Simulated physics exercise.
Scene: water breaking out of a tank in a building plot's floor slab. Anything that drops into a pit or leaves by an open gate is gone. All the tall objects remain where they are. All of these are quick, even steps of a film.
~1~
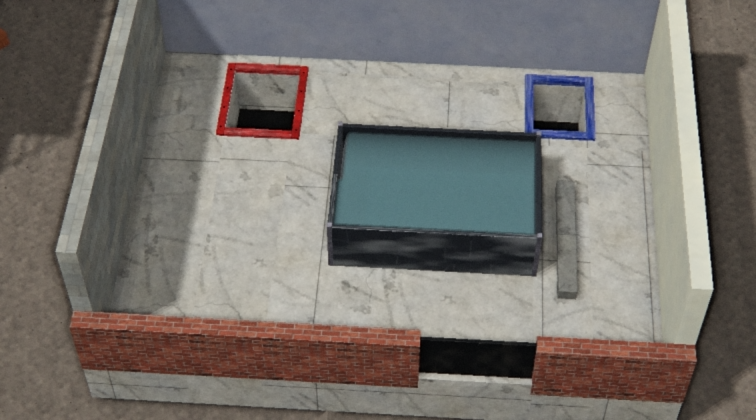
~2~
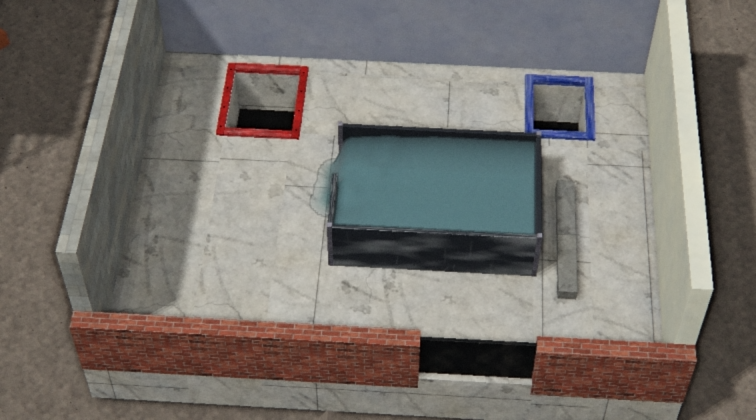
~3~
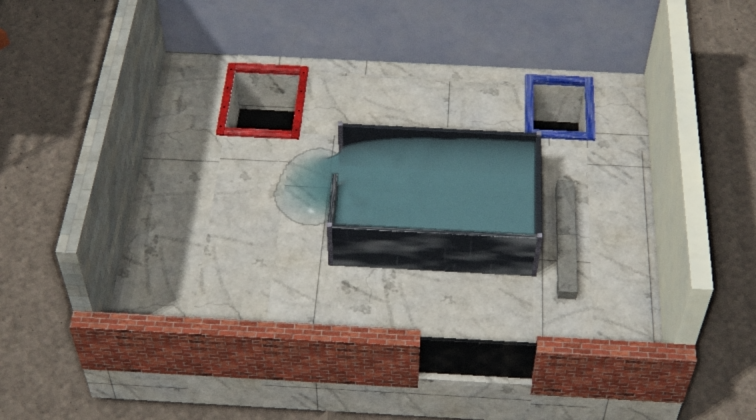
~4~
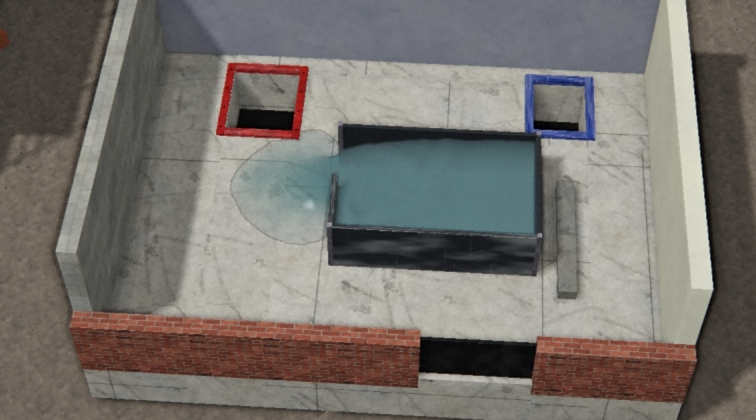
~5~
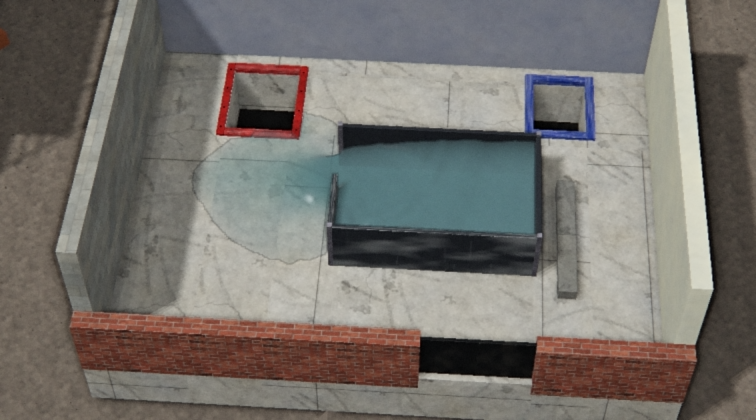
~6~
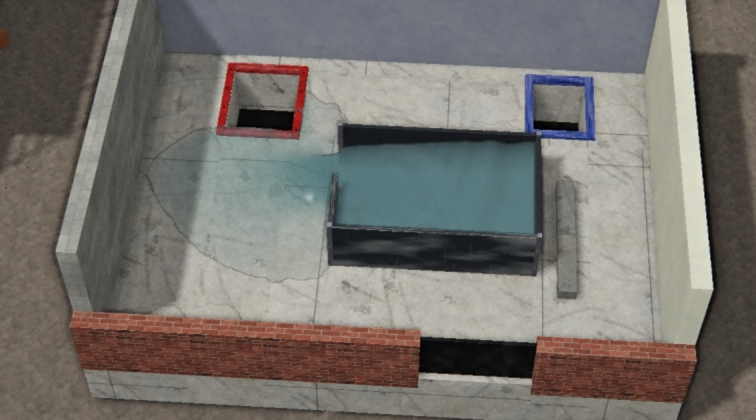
A dark-walled tank full of teal water stands on a pale marble-like floor, seen from a high, fixed viewpoint looking down into a low-walled enclosure. Behind it are a red-framed square opening at left and a blue-framed one at right, with a grey bar beside the tank and red brick along the front. Water pours through a gap in the tank's left side and spreads leftward in a thin, widening sheet.
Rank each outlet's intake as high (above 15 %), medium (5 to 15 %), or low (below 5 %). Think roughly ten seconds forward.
Intake: The gate is low; the blue pit is low; the red pit is high.
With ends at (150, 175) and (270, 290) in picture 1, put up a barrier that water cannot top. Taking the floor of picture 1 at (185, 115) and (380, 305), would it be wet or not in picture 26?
Going by the list, I'd say reached by the flood, then reached by the flood.
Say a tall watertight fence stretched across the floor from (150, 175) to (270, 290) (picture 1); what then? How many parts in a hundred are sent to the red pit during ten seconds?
Result, red pit: Some 35 percent of the total.
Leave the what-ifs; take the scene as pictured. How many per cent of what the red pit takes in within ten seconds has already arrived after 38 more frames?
It should be near 70 percent of the ten-second total.
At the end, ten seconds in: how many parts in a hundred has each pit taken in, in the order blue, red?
Estimates: 0 % and 24 %.
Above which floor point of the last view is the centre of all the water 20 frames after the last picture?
Somewhere around (326, 206) in the last view.
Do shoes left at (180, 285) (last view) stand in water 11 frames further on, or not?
There it ends up drenched.
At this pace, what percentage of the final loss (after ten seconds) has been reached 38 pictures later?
Approximately 70 in a hundred, I think.
A moment on, water covers 25 % of the floor; the gate 0 %, the blue pit 0 %, the red pit 2 %.
Next, water covers 30 % of the floor; the gate 0 %, the blue pit 0 %, the red pit 5 %.
Then, water covers 45 % of the floor; the gate 0 %, the blue pit 0 %, the red pit 10 %.
Later, water covers 75 % of the floor; the gate 0 %, the blue pit 1 %, the red pit 17 %.
In the end, water covers 95 % of the floor; the gate 0 %, the blue pit 1 %, the red pit 24 %.
